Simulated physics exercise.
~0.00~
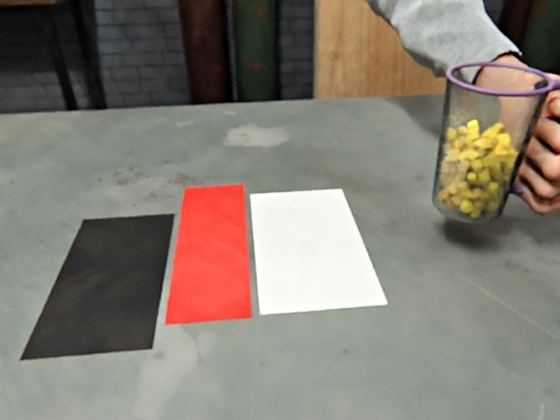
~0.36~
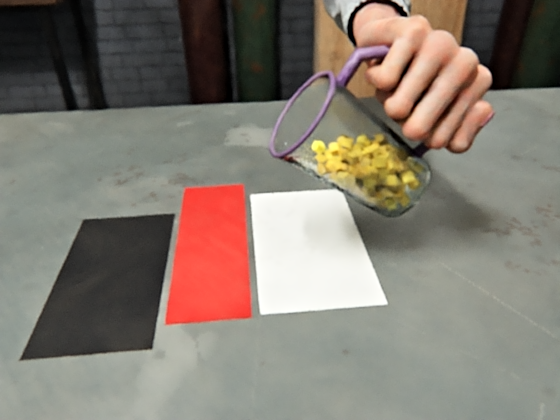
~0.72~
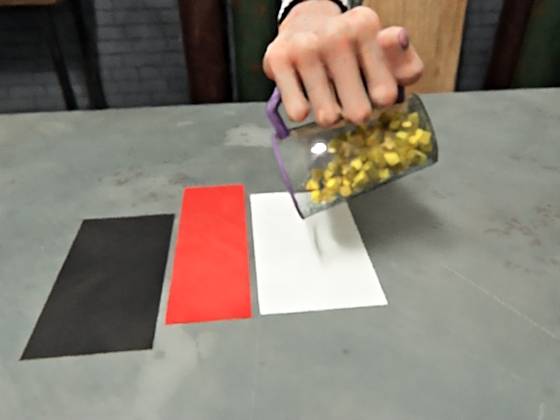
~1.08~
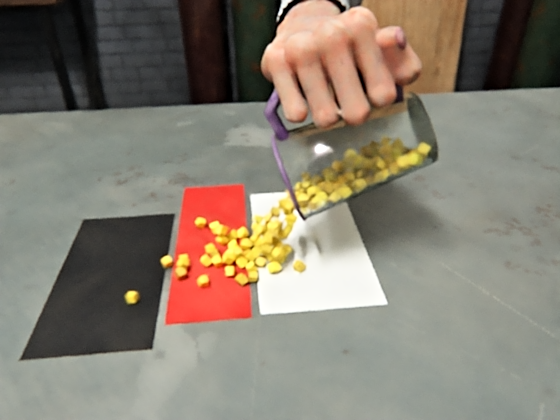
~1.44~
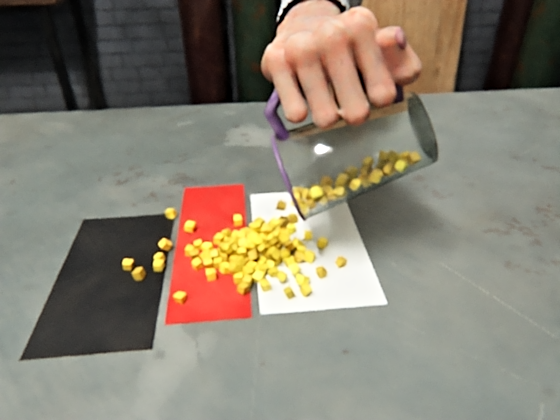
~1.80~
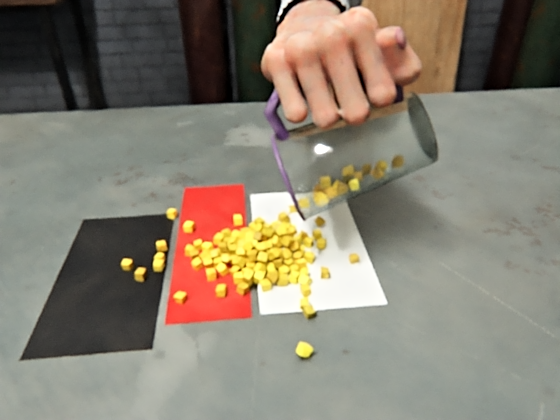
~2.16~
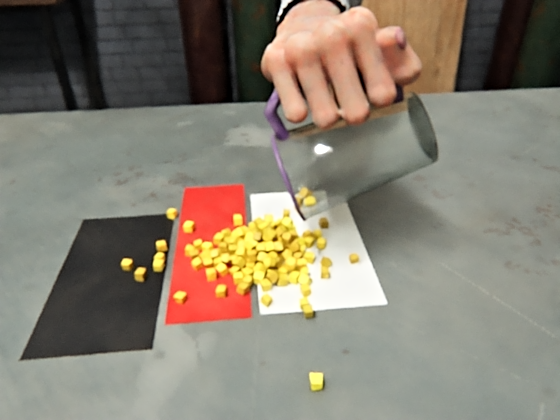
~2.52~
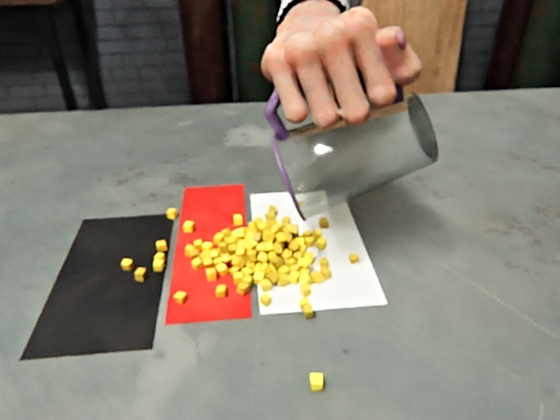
On a gray table, a hand moved a clear cup of yellow cubes left and tipped it over, spilling them across the white and red mats until it was empty, with a few landing on the black mat and some on the bare tabletop.
